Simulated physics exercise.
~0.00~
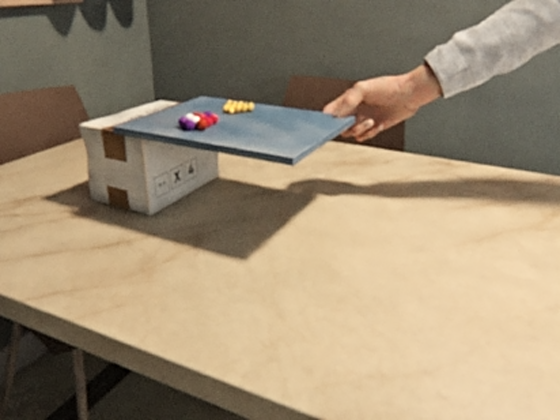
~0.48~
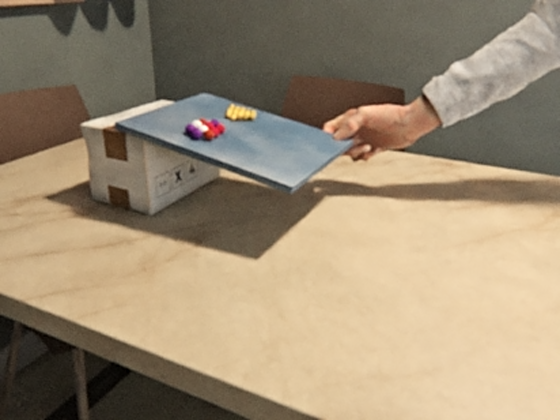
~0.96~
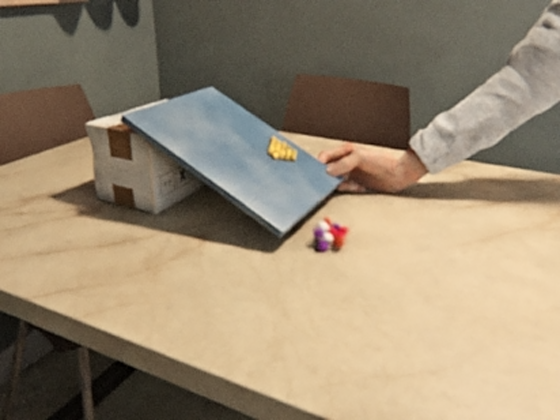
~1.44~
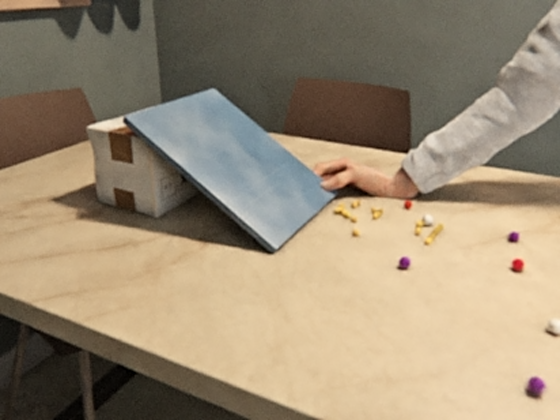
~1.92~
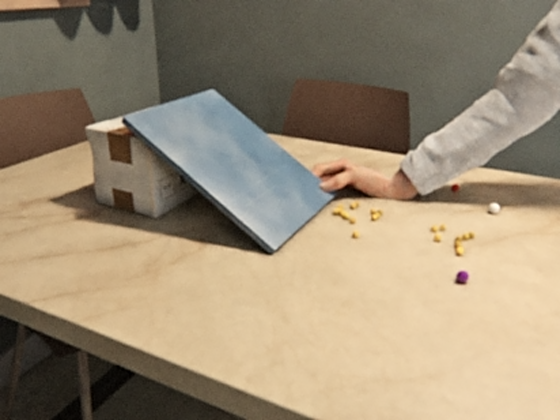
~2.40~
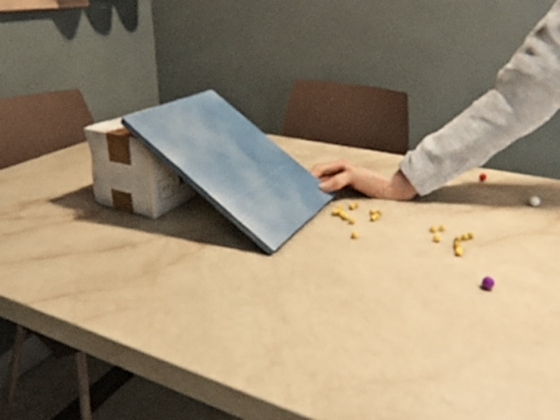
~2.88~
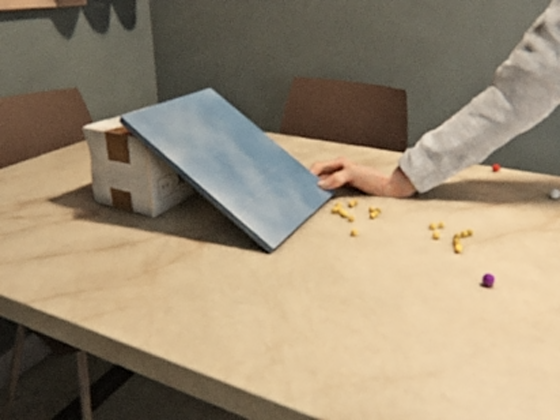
On a pale tabletop, a hand lowers one end of a blue board propped on a white box; red, purple and white balls roll off first and scatter far to the right, some leaving view, while small yellow pieces slide down later and settle nearer the board.
